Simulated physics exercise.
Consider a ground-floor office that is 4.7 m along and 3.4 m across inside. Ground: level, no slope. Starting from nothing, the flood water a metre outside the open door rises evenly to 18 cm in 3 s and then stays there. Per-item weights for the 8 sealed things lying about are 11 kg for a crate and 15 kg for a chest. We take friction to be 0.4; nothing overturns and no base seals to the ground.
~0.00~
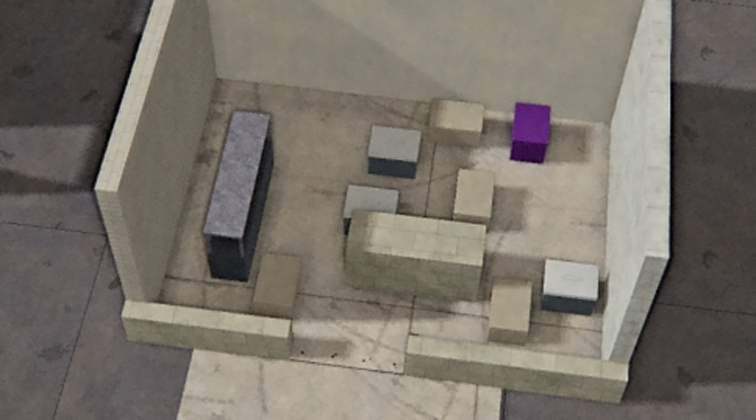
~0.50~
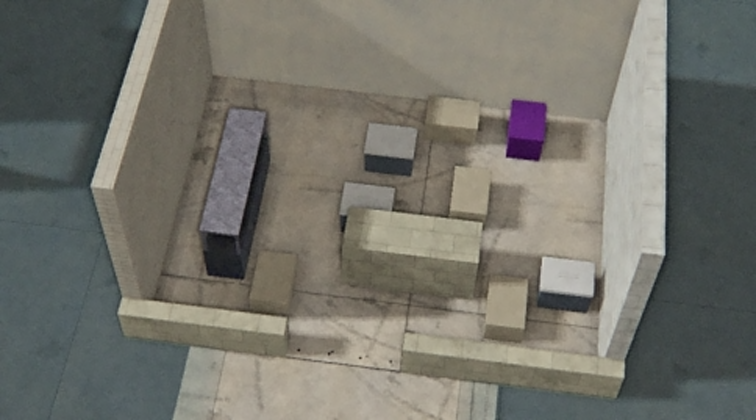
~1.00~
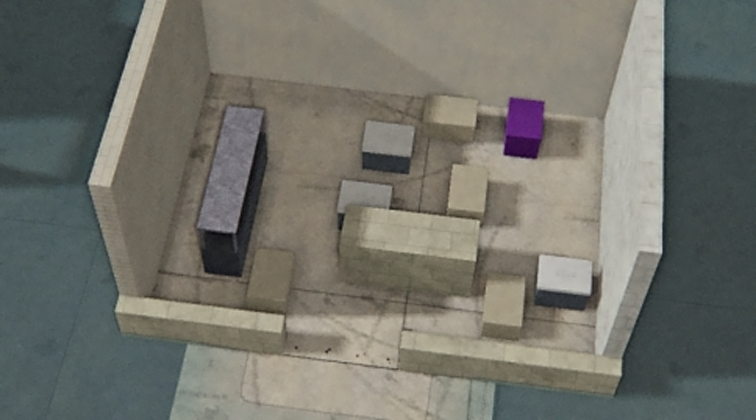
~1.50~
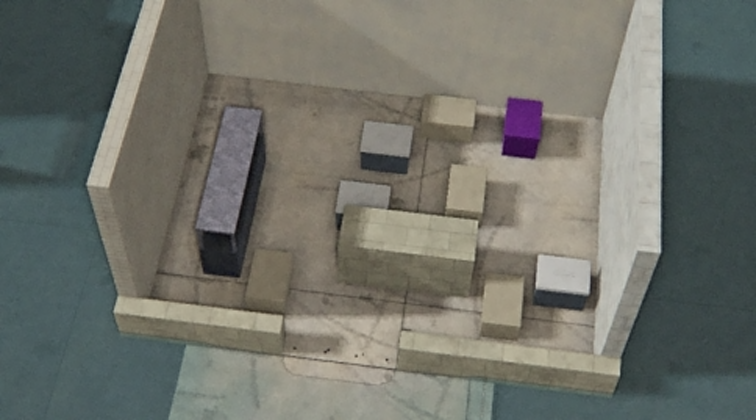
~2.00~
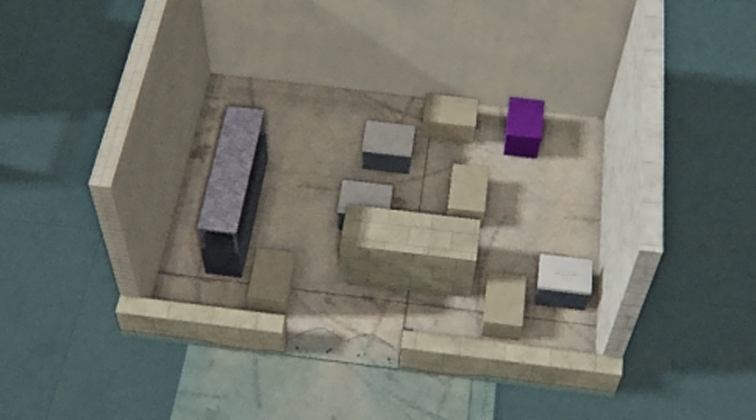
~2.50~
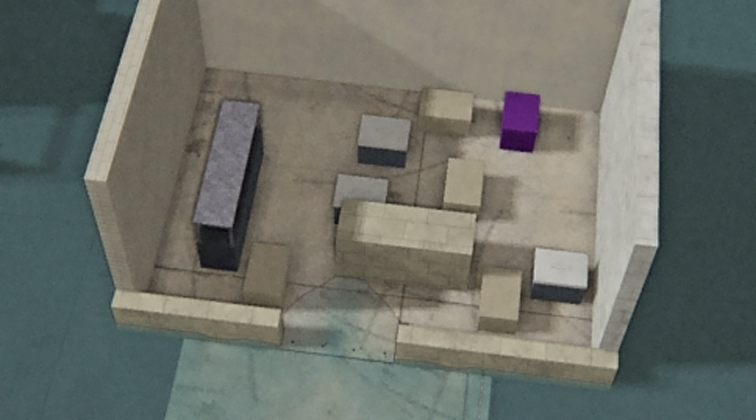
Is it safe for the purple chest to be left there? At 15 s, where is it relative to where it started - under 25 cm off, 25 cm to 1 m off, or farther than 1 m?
Movement: Major.
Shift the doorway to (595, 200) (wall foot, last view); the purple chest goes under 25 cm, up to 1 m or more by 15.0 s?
Note: Purple chest displaced a long way.
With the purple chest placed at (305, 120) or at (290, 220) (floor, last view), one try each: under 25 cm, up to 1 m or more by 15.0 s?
A long trip, then a long trip.
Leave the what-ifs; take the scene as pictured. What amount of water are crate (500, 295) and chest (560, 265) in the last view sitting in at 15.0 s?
I'd put it at 14 cm and 12 cm respectively.
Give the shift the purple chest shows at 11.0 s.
By then it has shifted roughly 50 cm.
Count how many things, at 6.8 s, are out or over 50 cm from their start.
I get 2.
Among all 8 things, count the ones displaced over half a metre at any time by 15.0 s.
It adds up to 7.
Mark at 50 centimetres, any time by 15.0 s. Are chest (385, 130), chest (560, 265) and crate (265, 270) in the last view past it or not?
Order as asked: Below, beyond, beyond.
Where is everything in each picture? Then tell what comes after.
The first picture shows the purple chest at (532, 123), on the bottom; water covers 0.0 m2; 0 of 8 have shifted.
The second picture shows the purple chest at (528, 120), on the bottom; 0.0 m2 under water; 0 of 8 have shifted.
The third picture shows the purple chest at (525, 118), on the bottom; water covers 0.0 m2; 0 of 8 have shifted.
The fourth picture shows the purple chest at (524, 118) rests on the ground; water covers 0.0 m2; 0 of 8 have shifted.
The fifth picture shows the purple chest at (526, 117), on the bottom; water covers 0.1 m2; 0 of 8 have shifted.
The sixth picture shows the purple chest at (521, 112) rests on the ground; 0.7 m2 under water; 0 of 8 have shifted.
After 3.5 s the purple chest is near (521, 112), 0.0 m from its start, aground; 0 afloat.
After 6.8 s the purple chest is near (521, 112), 0.0 m from its start, aground; 1 afloat.
After 11.0 s the purple chest is near (508, 140), 0.5 m from its start, afloat; 6 afloat.
After 15.0 s the purple chest is near (526, 227), 1.6 m from its start, afloat; 8 afloat.
